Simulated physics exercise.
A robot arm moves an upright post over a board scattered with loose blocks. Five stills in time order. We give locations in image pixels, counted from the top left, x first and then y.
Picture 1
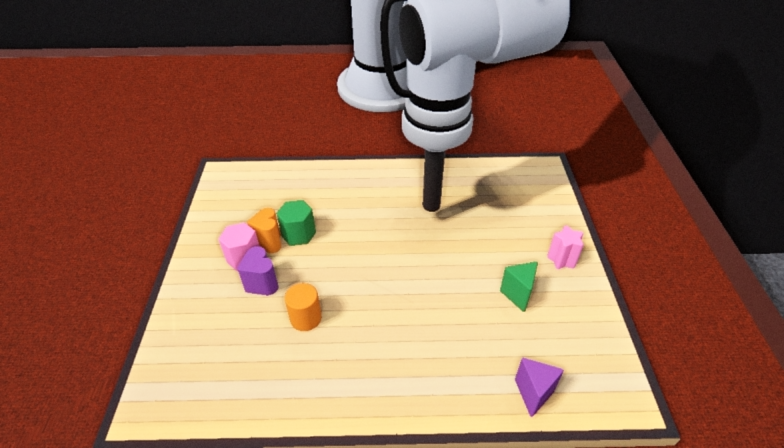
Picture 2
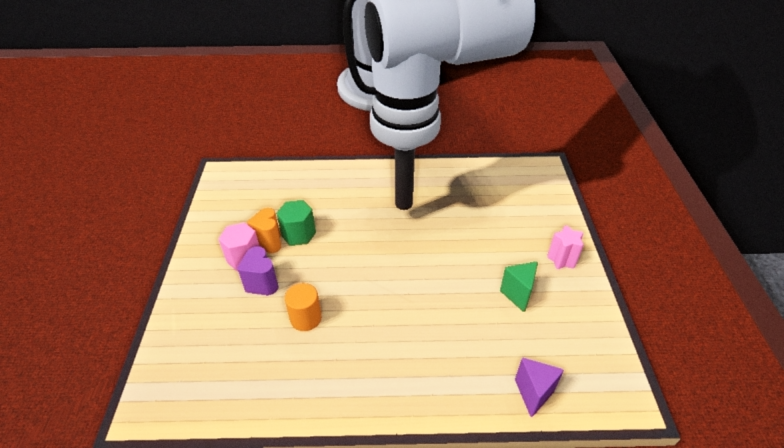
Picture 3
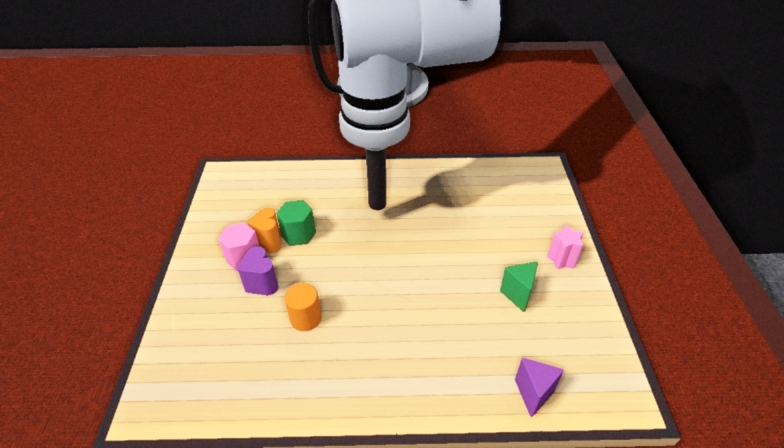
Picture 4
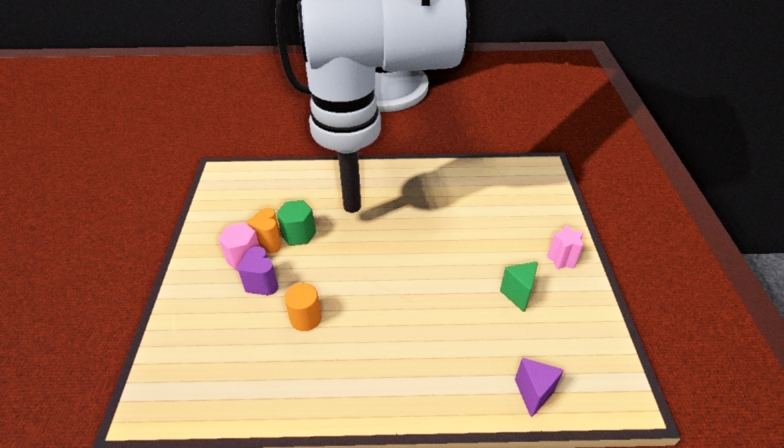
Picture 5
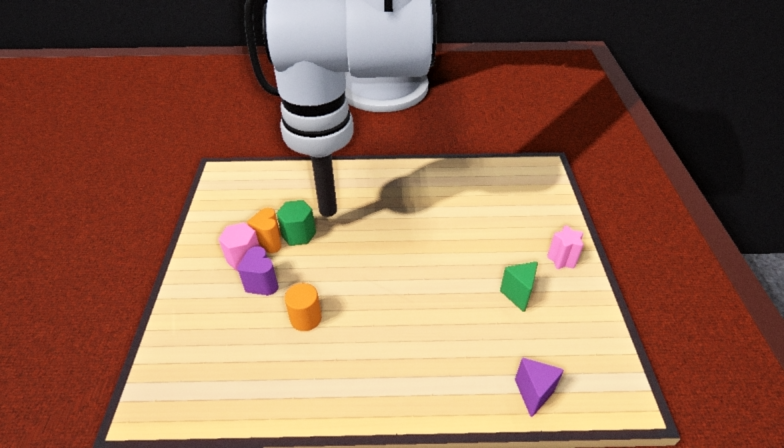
Robot arm sliding its black upright post leftward across the far side of a wooden board, the scattered coloured blocks staying still.
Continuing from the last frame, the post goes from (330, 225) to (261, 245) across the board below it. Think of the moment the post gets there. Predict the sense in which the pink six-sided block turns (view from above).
From above, the pink six-sided block will be seen to turn anti-clockwise.
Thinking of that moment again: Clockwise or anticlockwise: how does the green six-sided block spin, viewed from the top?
Prediction: Clockwise.
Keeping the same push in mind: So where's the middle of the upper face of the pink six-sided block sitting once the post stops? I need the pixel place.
At (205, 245).
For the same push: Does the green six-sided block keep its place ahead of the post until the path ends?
Yes, that is what happens.
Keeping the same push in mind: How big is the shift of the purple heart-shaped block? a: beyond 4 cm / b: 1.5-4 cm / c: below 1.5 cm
Letter c.
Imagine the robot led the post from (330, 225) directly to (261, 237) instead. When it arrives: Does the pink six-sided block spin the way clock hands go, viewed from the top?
No, that is not how it ends up.
What follows on the original path. Halfway along, post (293, 222); pink six-sided block (221, 240), turned 35° anticlockwise; orange heart-shaped block (237, 219); green six-sided block (265, 216), turned 25° clockwise.
At the end, post (257, 232); pink six-sided block (205, 245), turned 85° anticlockwise; purple heart-shaped block unmoved; orange heart-shaped block (202, 219), turned 15° clockwise; green six-sided block (228, 223), turned 40° clockwise.
